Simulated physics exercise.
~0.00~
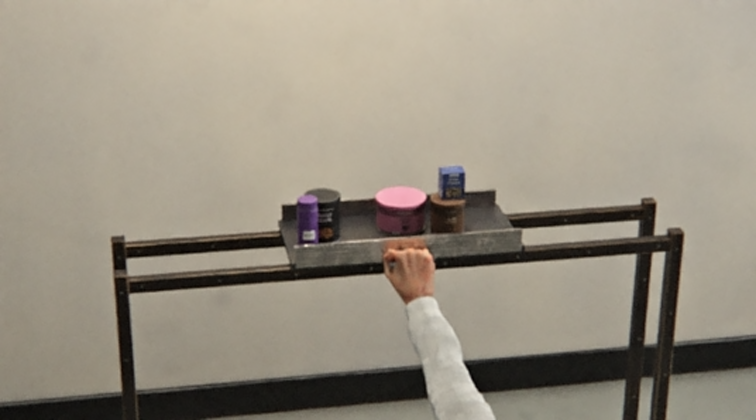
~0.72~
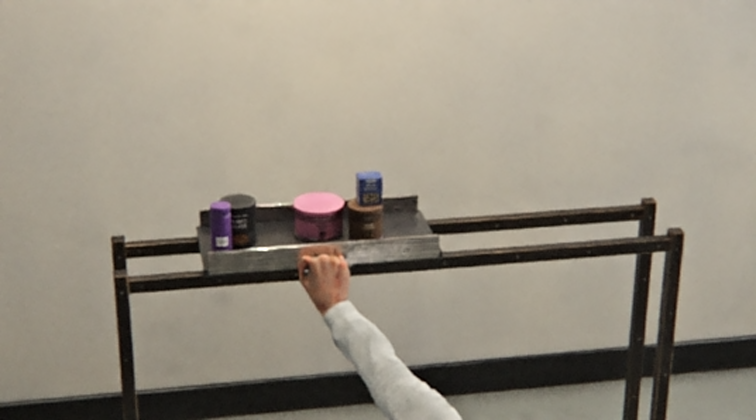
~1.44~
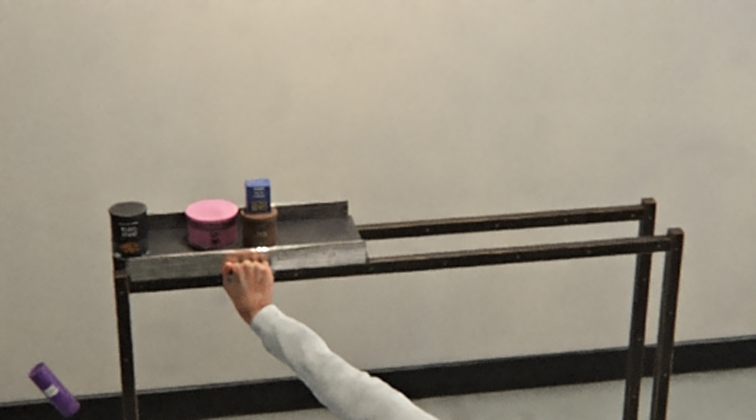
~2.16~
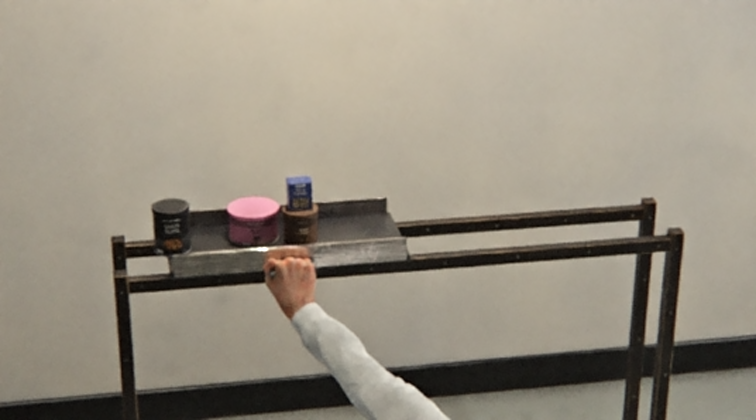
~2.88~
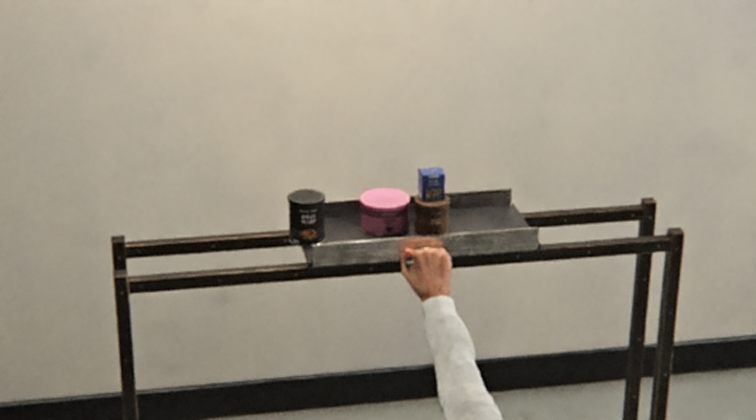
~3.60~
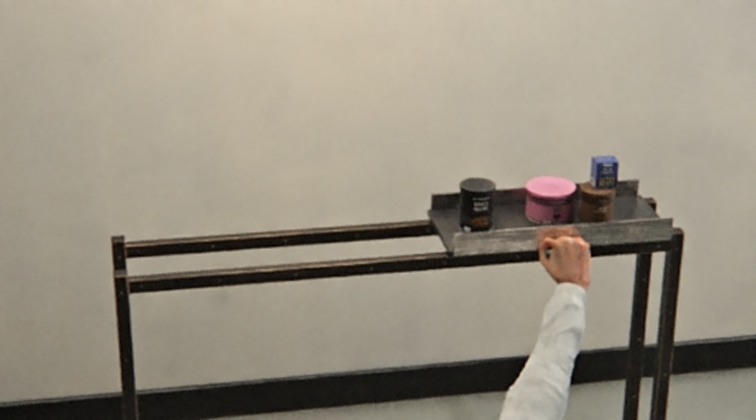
A hand slides a loaded tray left, the purple shaker falls off, then moves it right.
